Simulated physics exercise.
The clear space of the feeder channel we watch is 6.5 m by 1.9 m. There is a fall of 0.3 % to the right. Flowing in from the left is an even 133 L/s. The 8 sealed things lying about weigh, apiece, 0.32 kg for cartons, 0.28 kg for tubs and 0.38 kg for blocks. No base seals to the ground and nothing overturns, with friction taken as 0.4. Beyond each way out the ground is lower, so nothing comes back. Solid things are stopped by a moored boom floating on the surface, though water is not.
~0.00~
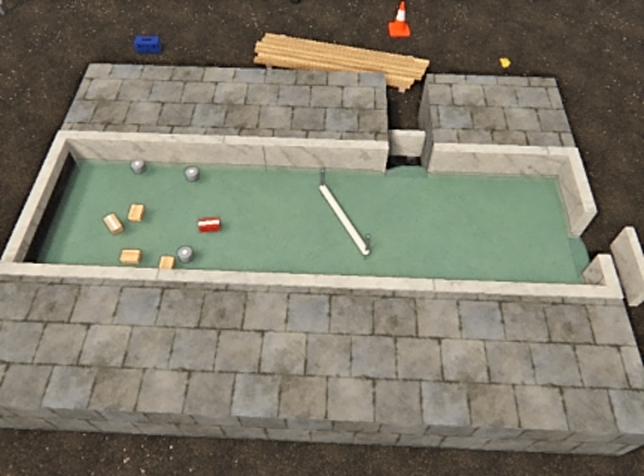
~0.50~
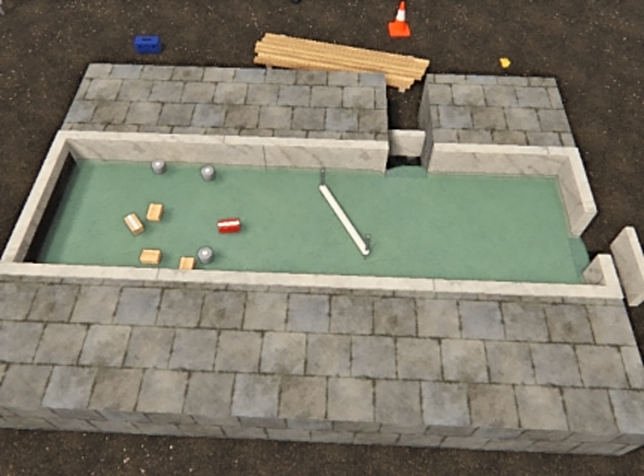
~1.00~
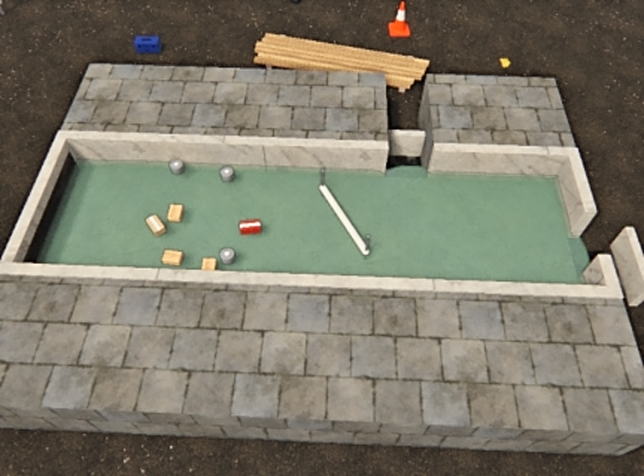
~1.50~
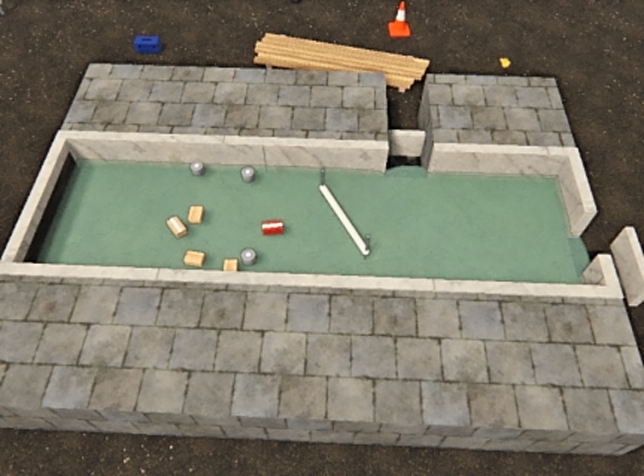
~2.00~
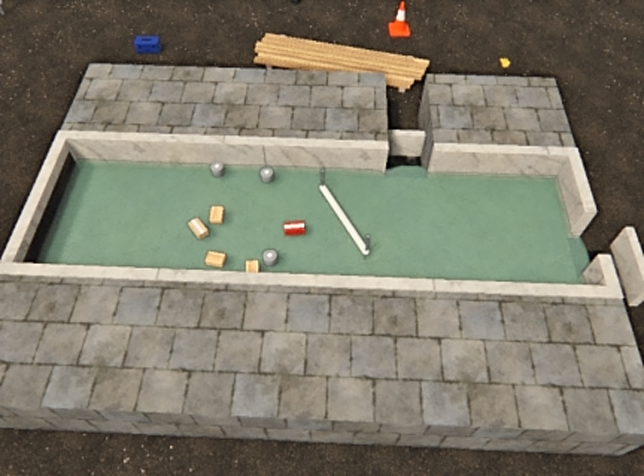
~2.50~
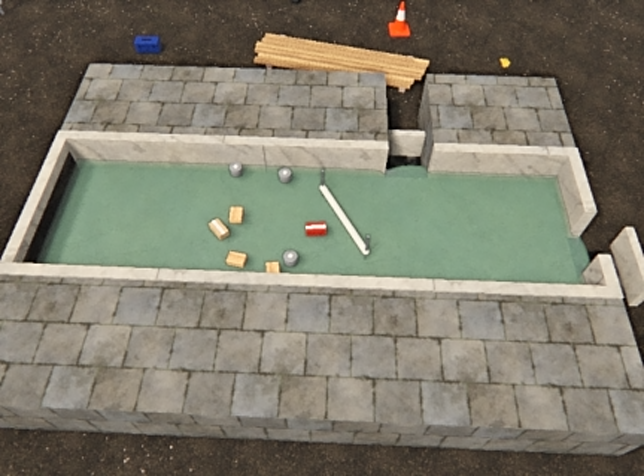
The footage shows a red carton, several tan blocks and three grey balls floating in a shallow green channel edged with stone, all drifting steadily rightward together toward a slanted white boom, which stays in place.
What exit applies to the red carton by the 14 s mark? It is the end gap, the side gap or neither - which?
I would say neither one.
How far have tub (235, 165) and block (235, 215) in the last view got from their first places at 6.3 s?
In that order: 350 cm, 250 cm.
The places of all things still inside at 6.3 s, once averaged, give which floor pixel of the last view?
(372, 249).
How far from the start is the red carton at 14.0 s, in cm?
I'd estimate some 200 centimetres.
After 3.5 s the red carton is near (340, 231), 1.6 m from its start, afloat; 0 of 8 are out; 8 afloat.
After 6.3 s the red carton is near (357, 248), 1.8 m from its start, afloat; 1 of 8 are out; 7 afloat.
After 10.0 s the red carton is near (357, 248), 1.8 m from its start, afloat; 2 of 8 are out; 6 afloat.
After 14.0 s the red carton is near (357, 248), 1.8 m from its start, afloat; 4 of 8 are out; 4 afloat.
